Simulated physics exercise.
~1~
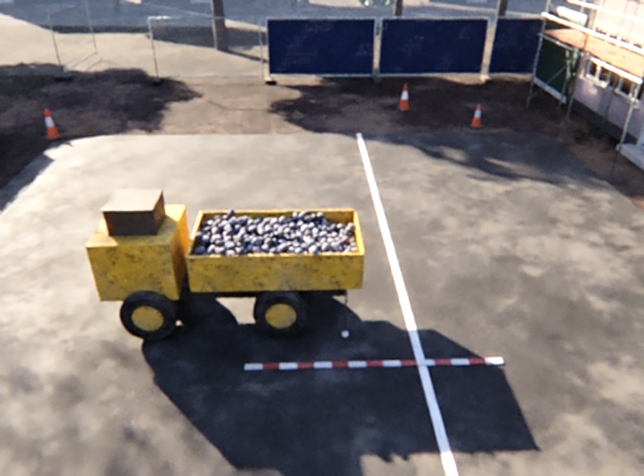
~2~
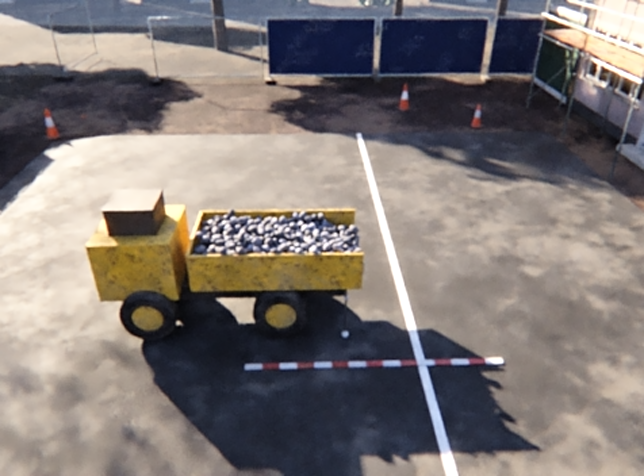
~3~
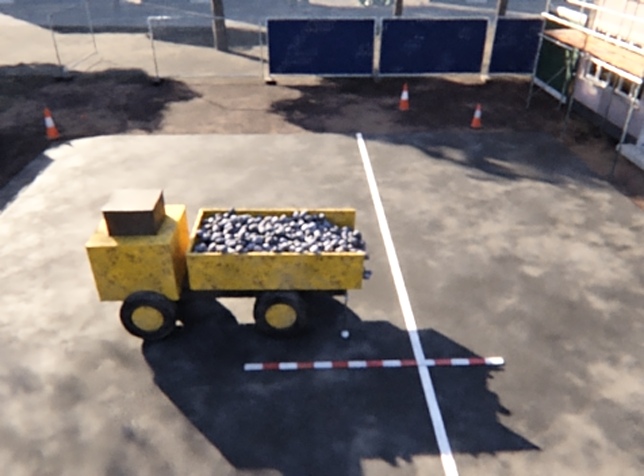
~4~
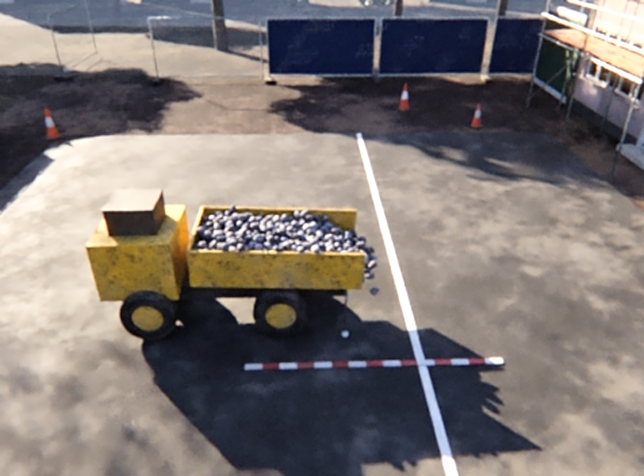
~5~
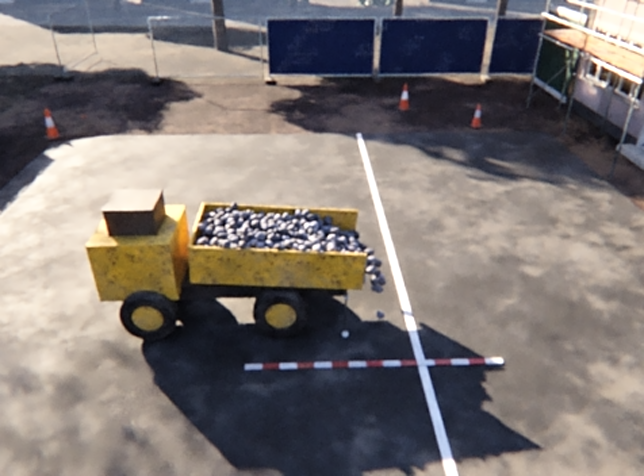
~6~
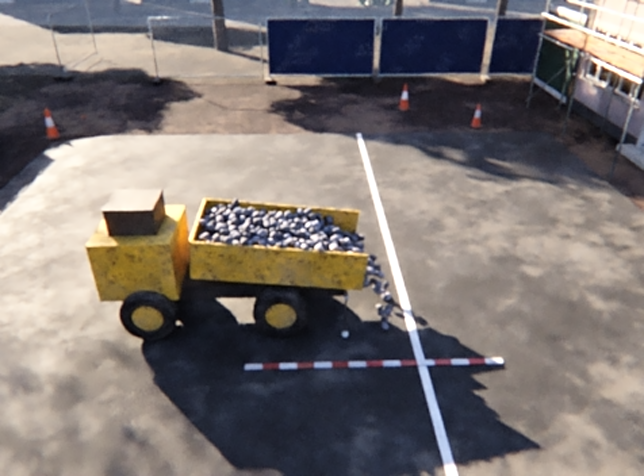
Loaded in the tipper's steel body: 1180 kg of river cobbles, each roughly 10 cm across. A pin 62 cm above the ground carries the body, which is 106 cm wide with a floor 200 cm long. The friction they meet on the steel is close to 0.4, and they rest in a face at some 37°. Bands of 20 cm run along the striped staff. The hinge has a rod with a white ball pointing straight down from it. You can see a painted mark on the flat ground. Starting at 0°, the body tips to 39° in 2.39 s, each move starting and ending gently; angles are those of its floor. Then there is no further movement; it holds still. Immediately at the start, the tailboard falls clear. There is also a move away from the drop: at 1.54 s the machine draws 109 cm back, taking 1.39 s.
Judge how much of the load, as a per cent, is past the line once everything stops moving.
About 25 percent ends up past the line.
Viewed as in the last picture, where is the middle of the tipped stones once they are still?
Around (370, 301).
A little later the floor is at 33°; 66 % in the body, 31 % short of the line, 2 % past the line; the foremost stones are at (443, 305).
Then the floor is at 39°; 5 % in the body, 74 % short of the line, 21 % past the line; the foremost stones are at (479, 300).
Later still the floor is at 39°; 0 % in the body, 77 % short of the line, 23 % past the line; the foremost stones are at (489, 301).
In the end the floor is at 39°; 0 % in the body, 77 % short of the line, 23 % past the line; the foremost stones are at (489, 301).
